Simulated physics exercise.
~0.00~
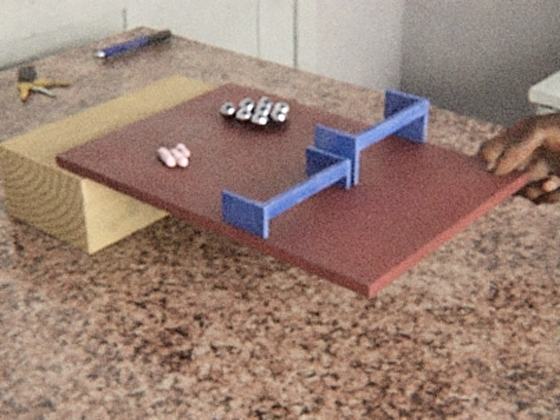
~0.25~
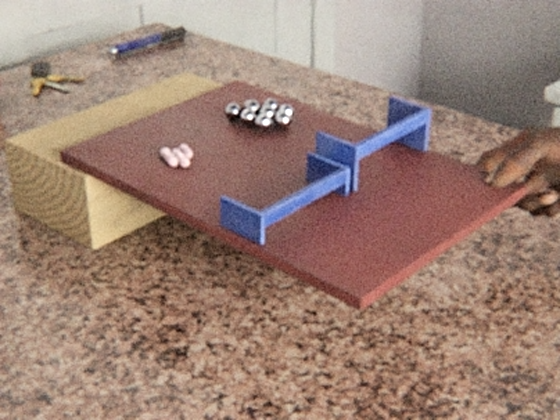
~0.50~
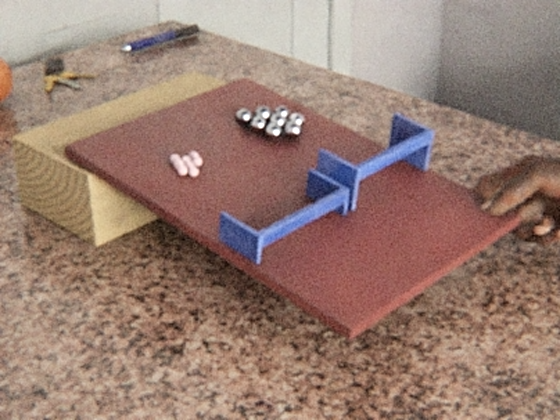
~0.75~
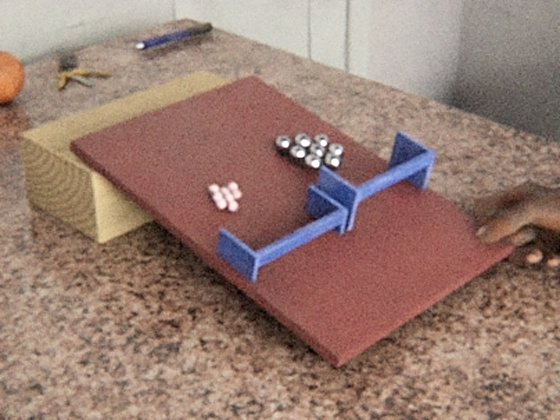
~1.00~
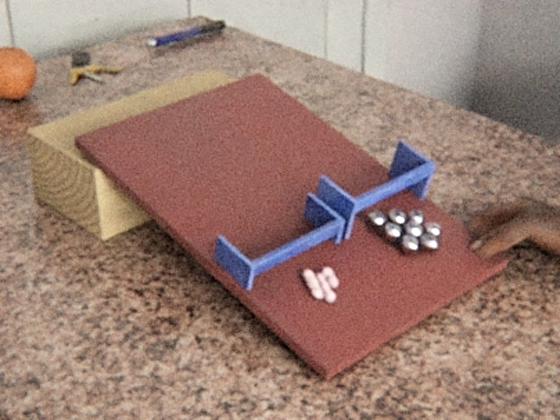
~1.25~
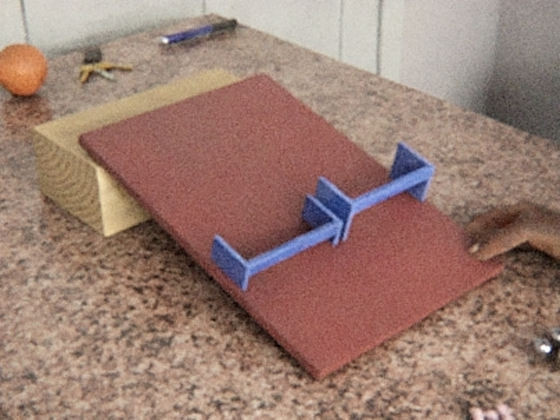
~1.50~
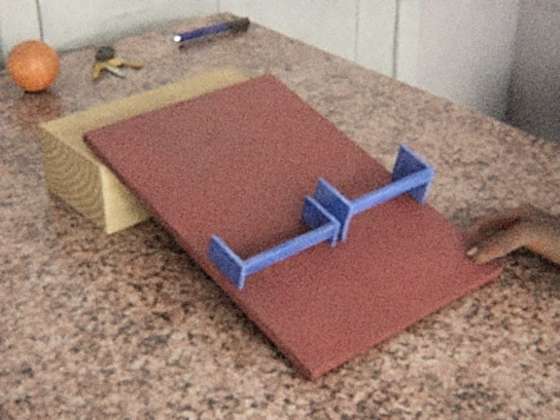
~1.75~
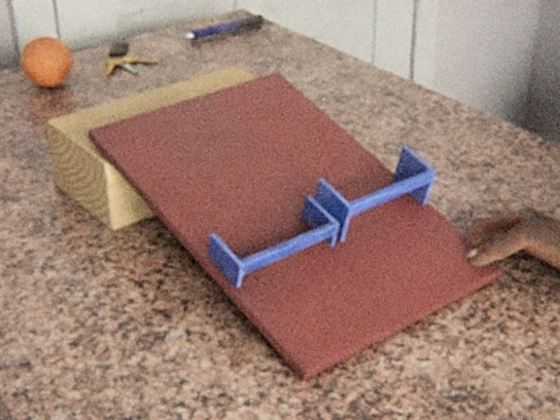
On a speckled counter, a hand lowering one end of a red board, pink pieces and silvery balls slipping under blue gates and off the board.
